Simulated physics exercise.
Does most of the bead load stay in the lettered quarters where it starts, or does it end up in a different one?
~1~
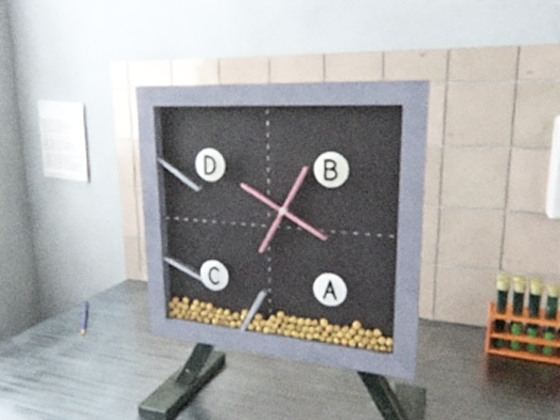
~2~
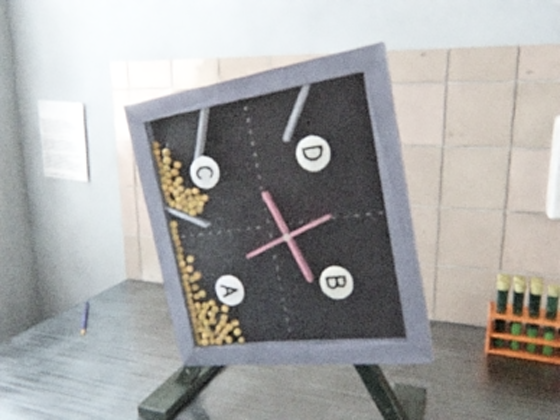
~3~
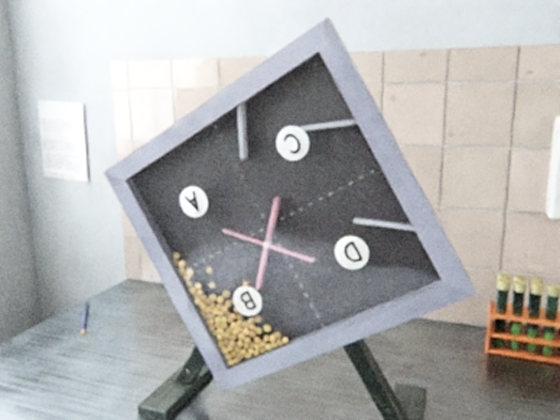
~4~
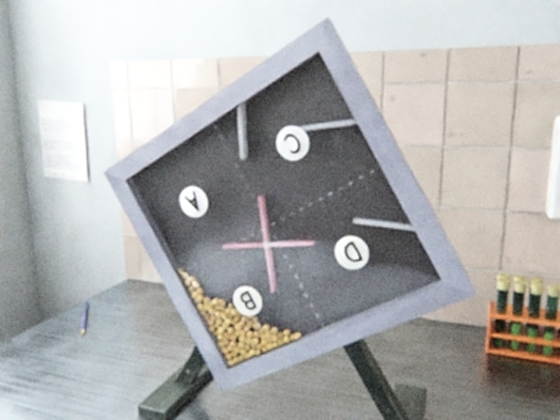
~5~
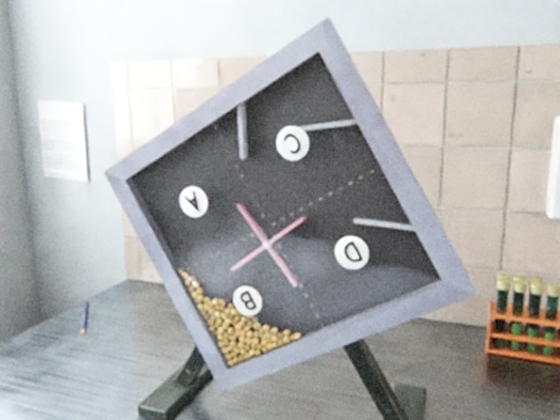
It ends up in a different one. The beads start along the bottom in C and A, and they finish piled in the quarter marked B.
